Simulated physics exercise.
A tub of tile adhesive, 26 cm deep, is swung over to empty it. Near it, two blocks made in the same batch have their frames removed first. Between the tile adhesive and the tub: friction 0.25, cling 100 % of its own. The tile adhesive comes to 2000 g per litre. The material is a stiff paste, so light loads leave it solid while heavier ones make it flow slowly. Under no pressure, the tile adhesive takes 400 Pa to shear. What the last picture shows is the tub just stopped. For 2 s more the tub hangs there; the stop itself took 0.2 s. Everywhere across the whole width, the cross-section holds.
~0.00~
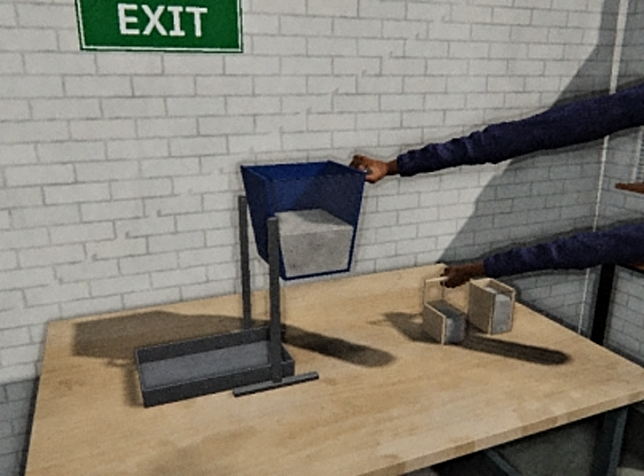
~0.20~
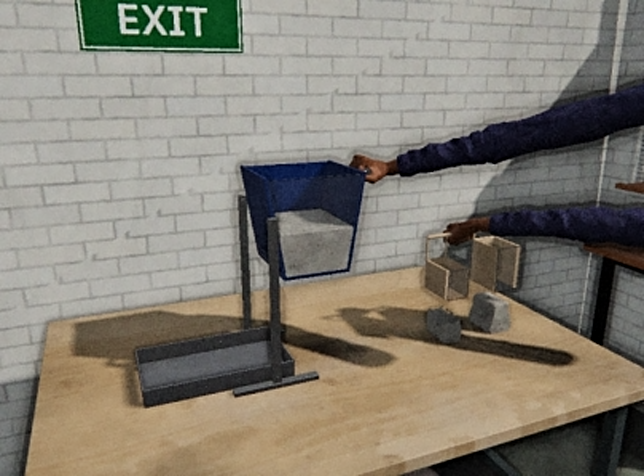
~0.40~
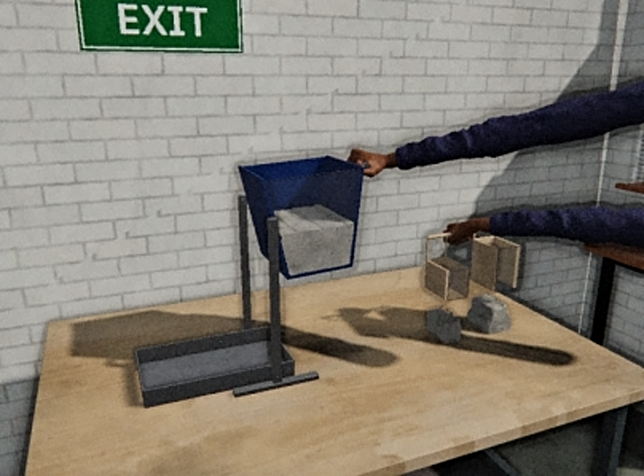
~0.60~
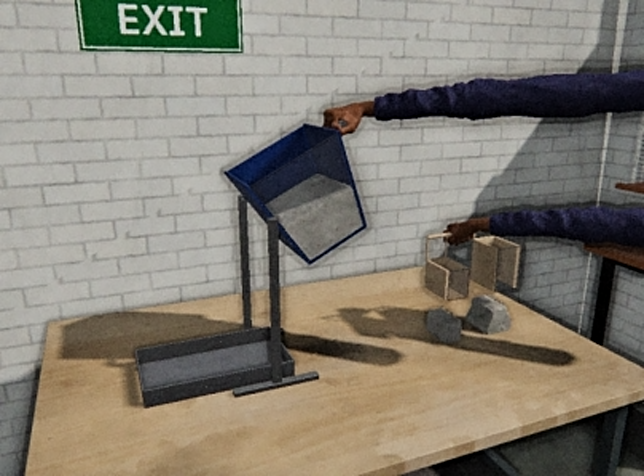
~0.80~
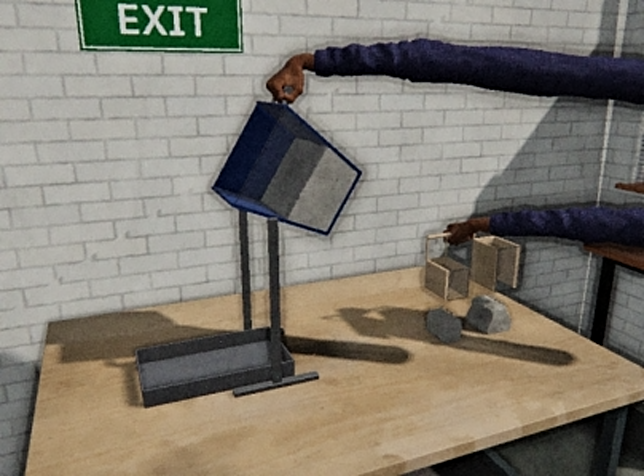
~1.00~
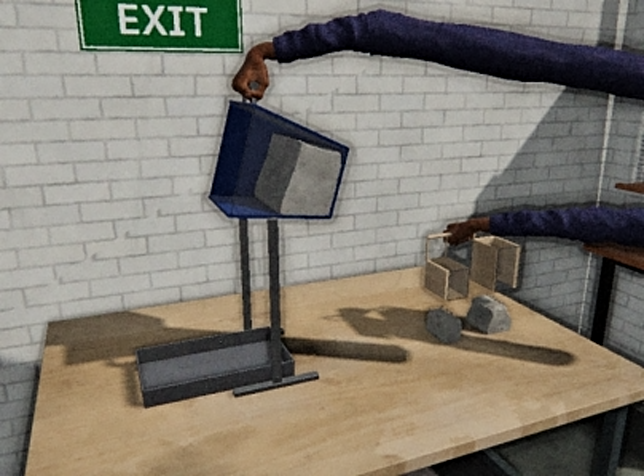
Two small molds were lifted off a pair of gray blocks, the right one slumping a little, and then a hand tilted a blue tub of gray adhesive leftward above a tray.
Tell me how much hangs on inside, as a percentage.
Near 100 %.
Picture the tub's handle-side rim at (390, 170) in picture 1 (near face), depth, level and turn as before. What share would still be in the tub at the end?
The tub would end up holding some 100 % of it.
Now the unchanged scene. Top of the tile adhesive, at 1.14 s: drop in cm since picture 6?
Roughly 3 cm.
By 1.14 s, the tub is at 75 degrees and holds 100 %.
By 1.31 s, the tub is at 75 degrees and holds 100 %.
By 1.48 s, the tub is at 75 degrees and holds 100 %.
By 1.65 s, the tub is at 75 degrees and holds 100 %.
By 3.00 s, at the end, the tub is at 75 degrees and holds 100 %.
